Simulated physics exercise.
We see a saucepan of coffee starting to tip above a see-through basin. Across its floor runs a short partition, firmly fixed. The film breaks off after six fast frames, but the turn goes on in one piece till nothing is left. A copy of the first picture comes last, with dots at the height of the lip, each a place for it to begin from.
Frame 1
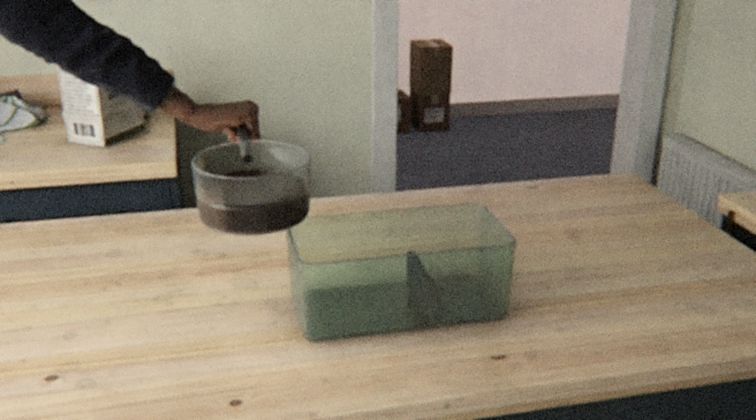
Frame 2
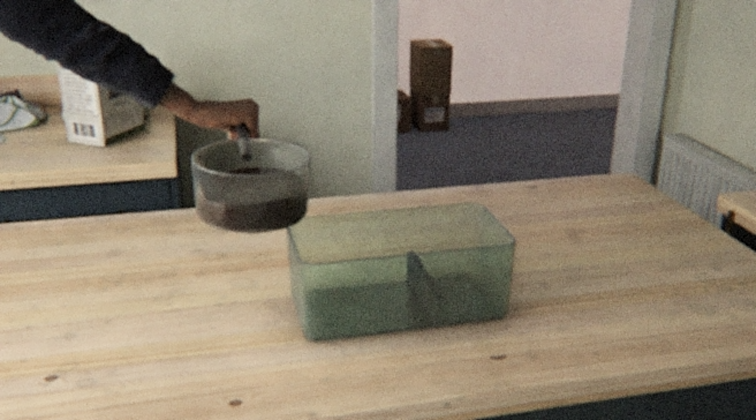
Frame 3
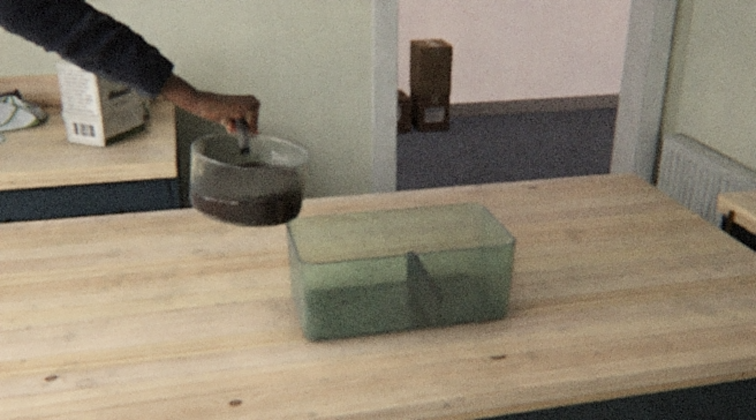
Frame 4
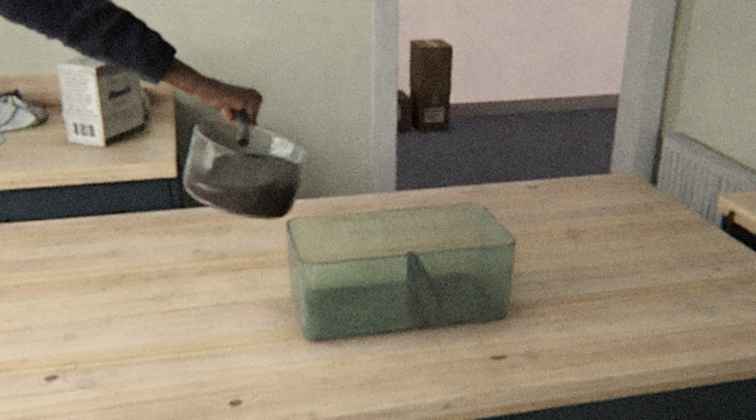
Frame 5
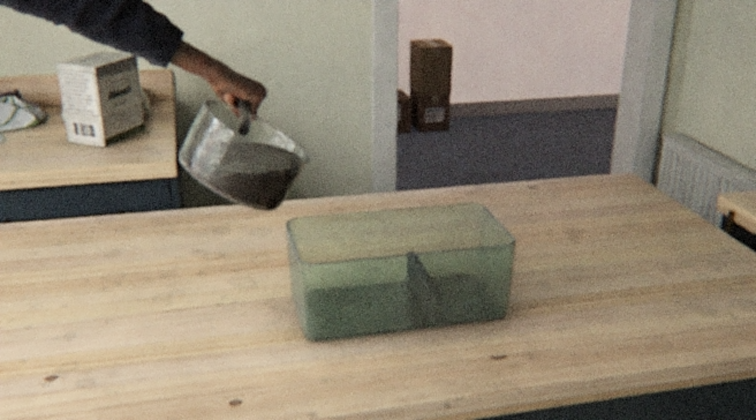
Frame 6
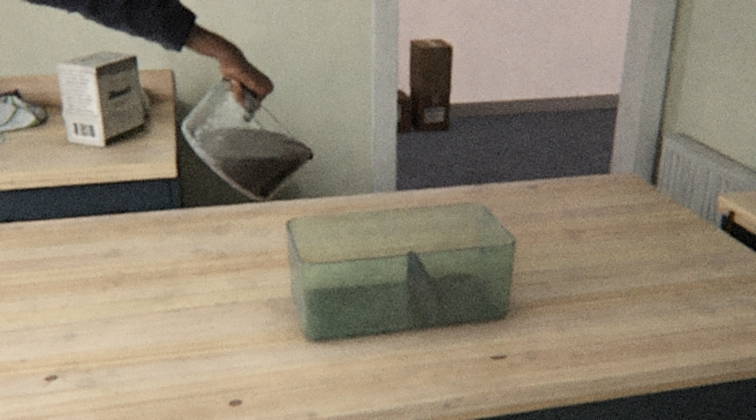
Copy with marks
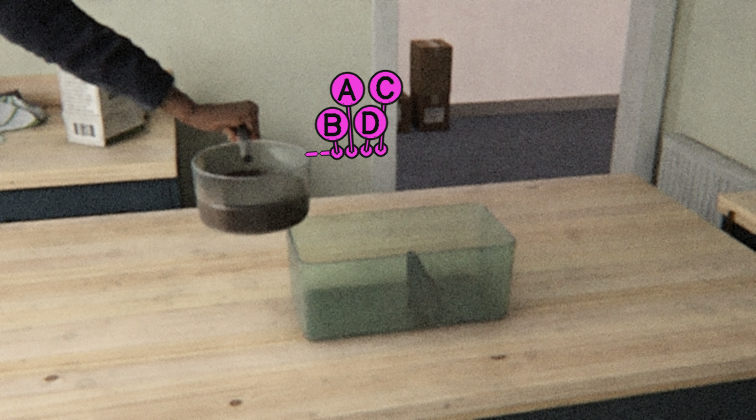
A hand tilts a clear saucepan of dark liquid rightward above a see-through green basin.
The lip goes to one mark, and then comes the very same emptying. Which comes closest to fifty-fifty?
A is best.
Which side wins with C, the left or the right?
More ends on the right.
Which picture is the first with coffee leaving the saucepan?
Picture 6.
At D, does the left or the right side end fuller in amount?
More ends on the right.
In magenta, A at (351, 151); B at (337, 152); C at (380, 149); D at (366, 150).
Choosing A, about 50 % ends left of the wall and 48 % right of it.
Choosing B, about 85 % ends left of the wall and 13 % right of it.
Choosing C, about 10 % ends left of the wall and 88 % right of it.
Choosing D, about 20 % ends left of the wall and 78 % right of it.
